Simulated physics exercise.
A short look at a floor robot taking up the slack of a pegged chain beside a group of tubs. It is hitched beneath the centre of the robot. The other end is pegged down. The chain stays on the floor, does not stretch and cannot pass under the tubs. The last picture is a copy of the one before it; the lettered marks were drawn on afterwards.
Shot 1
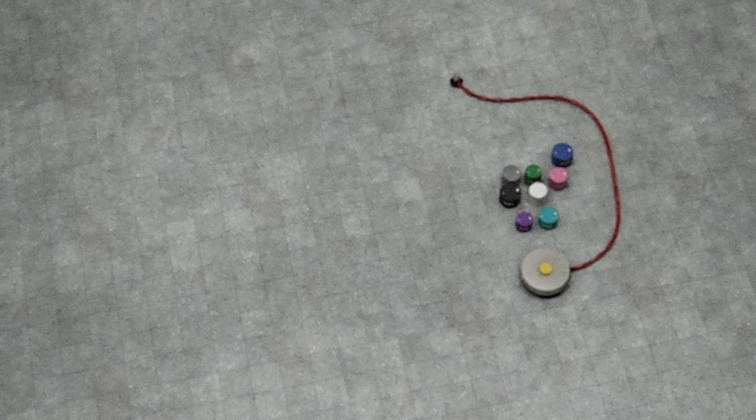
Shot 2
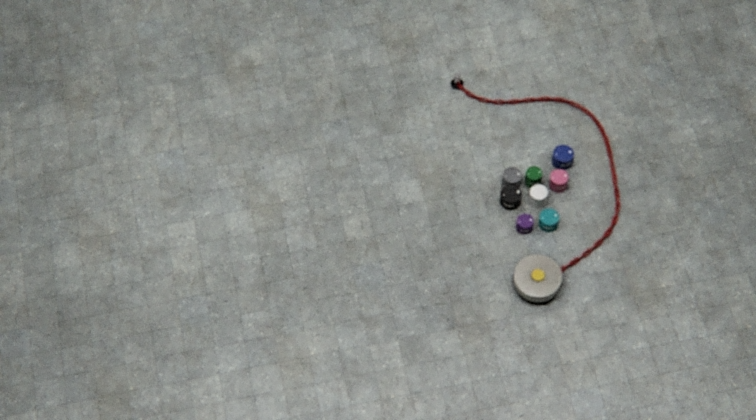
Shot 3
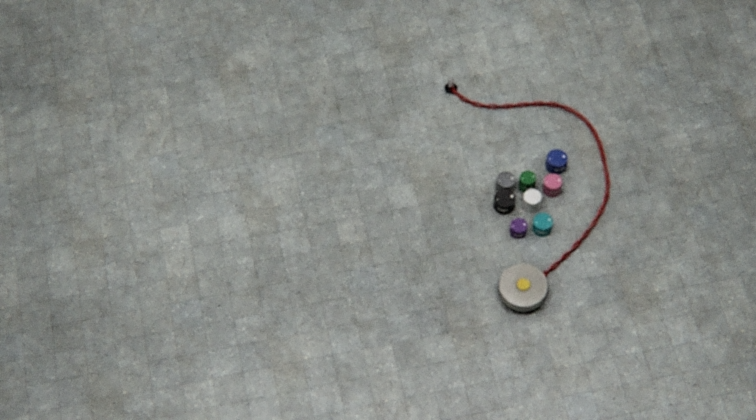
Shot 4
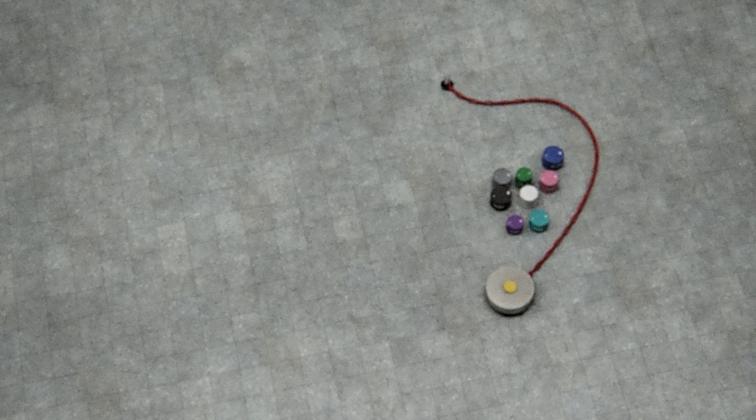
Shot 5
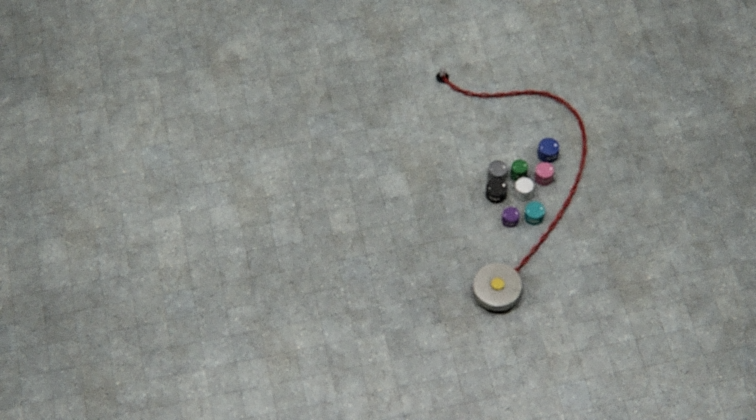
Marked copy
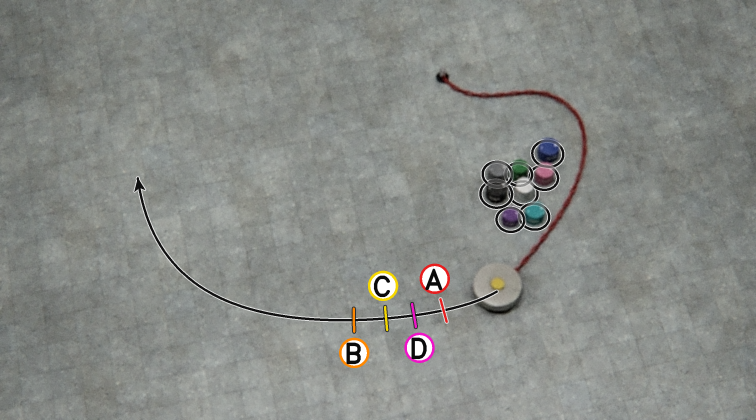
The round grey robot slides a short way left below the tubs, trailing a red chain.
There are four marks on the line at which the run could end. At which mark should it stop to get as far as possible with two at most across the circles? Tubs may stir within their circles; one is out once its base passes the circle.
The limit holds up to D.
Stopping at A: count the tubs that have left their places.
The count is none.
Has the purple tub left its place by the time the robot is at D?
No.
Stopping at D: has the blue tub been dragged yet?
By then, yes.
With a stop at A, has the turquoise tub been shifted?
By then, no.
On the copy, A at (444, 310); B at (354, 320); C at (386, 318); D at (414, 315); the route from (497, 292) via (270, 314) to (138, 178).
On D. First, robot (471, 299).
Then, robot (440, 307).
Finally, robot (414, 312); turquoise tub (532, 212); blue tub (539, 154); one over the rings.
By contrast, A is within the limit but short; B has seven over the rings; C has three over the rings.
